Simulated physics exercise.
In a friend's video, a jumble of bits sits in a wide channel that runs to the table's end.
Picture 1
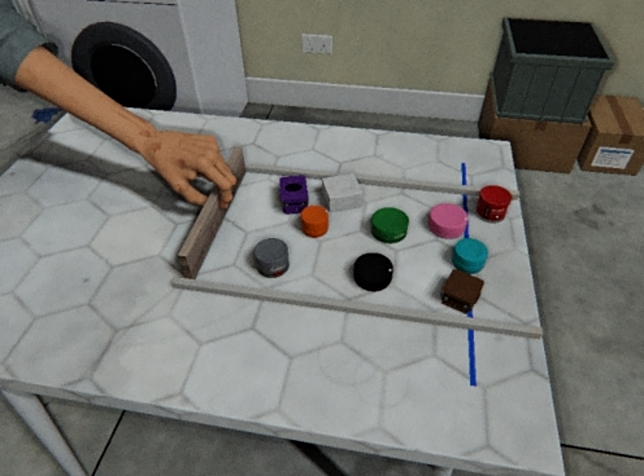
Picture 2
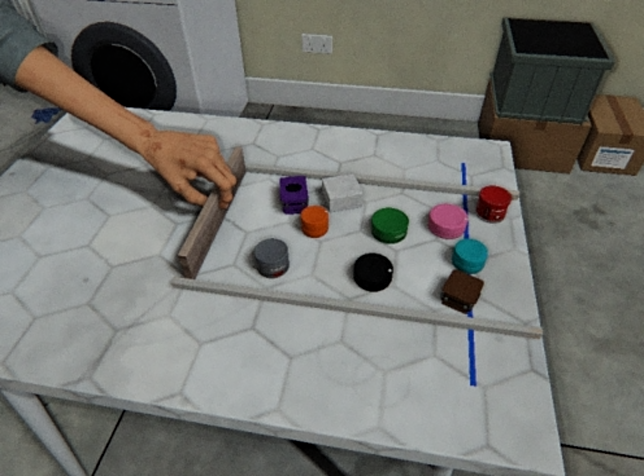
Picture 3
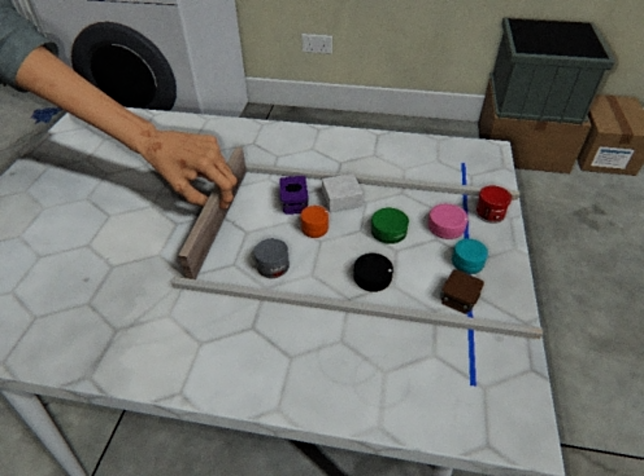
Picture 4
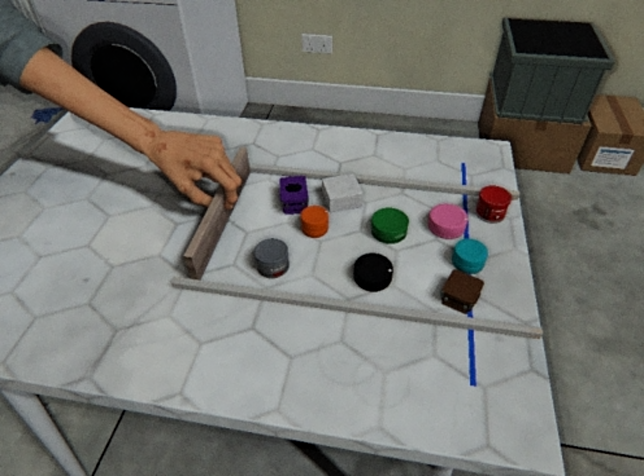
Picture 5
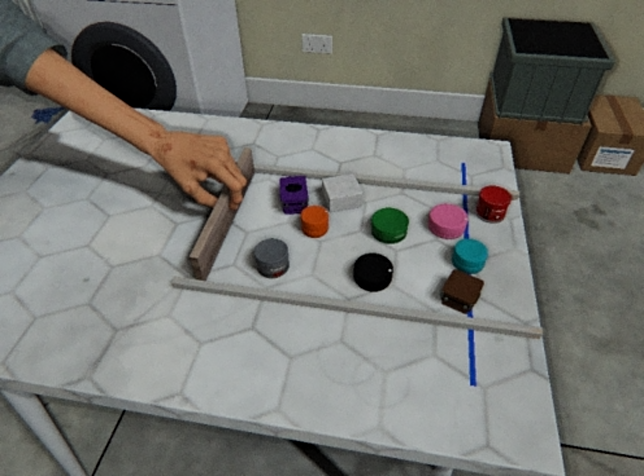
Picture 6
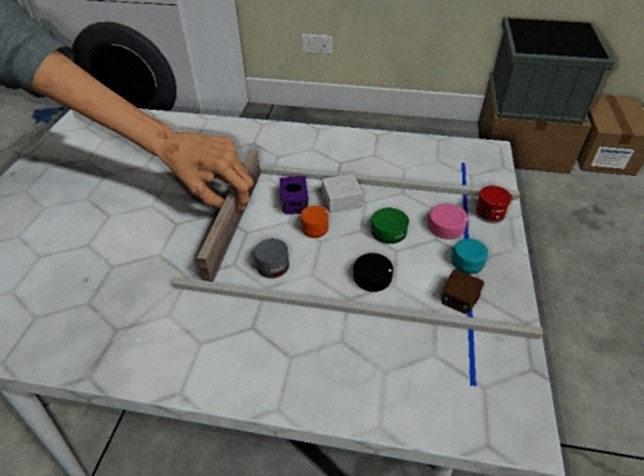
The clip shows a hand holding a wooden board upright at the left of a channel of small coloured lids and blocks on a hexagon-patterned table, then sliding it slightly to the right while the objects stay still.
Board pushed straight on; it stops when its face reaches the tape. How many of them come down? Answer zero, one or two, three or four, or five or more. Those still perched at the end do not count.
Three or four.
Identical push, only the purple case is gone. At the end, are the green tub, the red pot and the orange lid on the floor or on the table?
In that case the green tub stays where it is, the red pot goes off the edge, the orange lid stays where it is.
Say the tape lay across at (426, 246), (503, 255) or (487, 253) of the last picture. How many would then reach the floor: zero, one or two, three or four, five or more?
Going through the three places in order, the answers are zero; at least five; five or more.
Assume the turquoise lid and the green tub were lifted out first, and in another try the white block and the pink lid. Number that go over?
First 1, then 1.
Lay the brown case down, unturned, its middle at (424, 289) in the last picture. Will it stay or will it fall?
From that start, the object then is safe.
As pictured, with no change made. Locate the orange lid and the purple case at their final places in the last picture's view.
Final positions - orange lid around (484, 251), purple case around (482, 218).
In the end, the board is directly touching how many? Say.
Well, it touches 3.
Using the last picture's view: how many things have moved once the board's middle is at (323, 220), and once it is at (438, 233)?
Up to then 4, and up to the other point 10.
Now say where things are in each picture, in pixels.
In the first frame, red pot (493, 204); turquoise lid (470, 256); brown case (462, 292); board (217, 208); tape (467, 251).
In the second frame, turquoise lid (470, 256); board (217, 208).
In the third frame, brown case (462, 292); purple case (294, 195).
In the fourth frame, red pot (493, 204); white block (342, 193).
In the fifth frame, turquoise lid (470, 256); pink lid (448, 221).
In the sixth frame, red pot (493, 204); turquoise lid (470, 256); brown case (462, 292); board (233, 210); tape (467, 251).
Early on, none off yet; red pot at rest near (493, 204); turquoise lid at rest near (470, 256); brown case at rest near (462, 292).
Finally, the number that fall off is three or four; lost, pink lid, turquoise lid and red pot.
